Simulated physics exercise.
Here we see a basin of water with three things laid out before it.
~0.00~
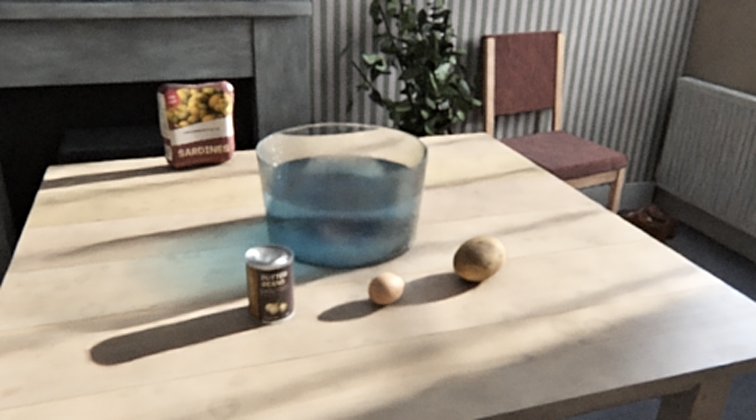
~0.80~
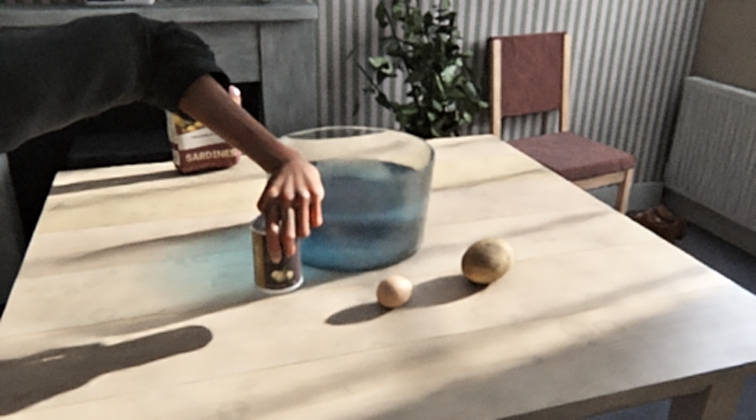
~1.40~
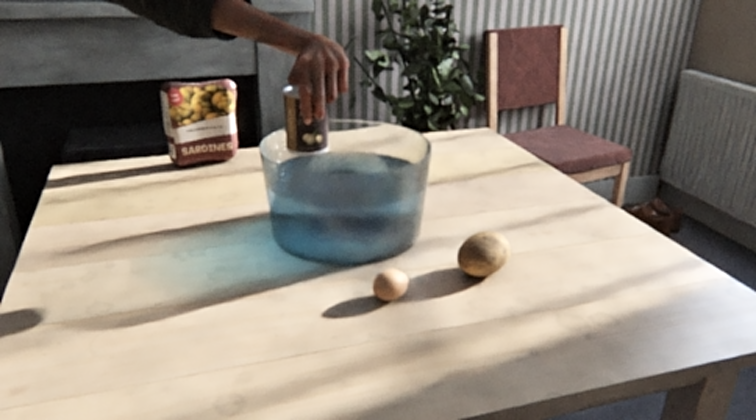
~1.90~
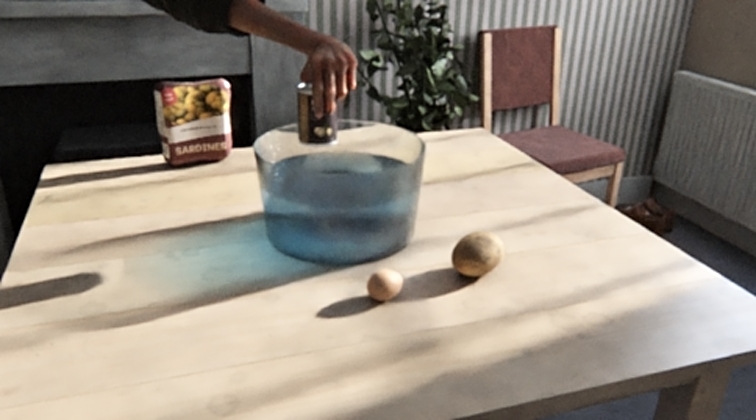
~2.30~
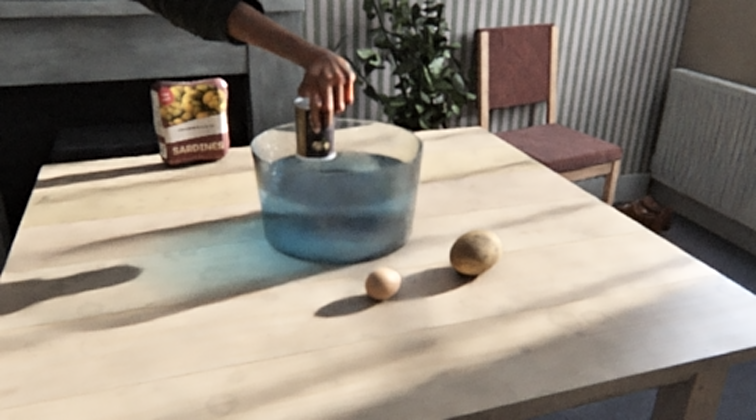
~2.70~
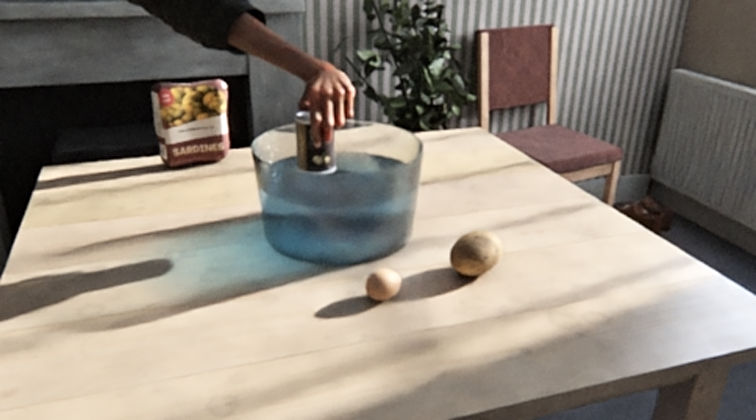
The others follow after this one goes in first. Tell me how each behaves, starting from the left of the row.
Note: Left one heads down, middle one heads down, right one heads down.
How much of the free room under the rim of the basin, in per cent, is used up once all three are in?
I'd put it near 18 per cent.
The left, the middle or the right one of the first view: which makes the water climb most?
The far-left item.
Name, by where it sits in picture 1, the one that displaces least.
The central one.
By 4.0 s, the tin of food sinks.
By 8.0 s, the egg sinks.
By 12.0 s, the potato sinks; afloat, none of them.
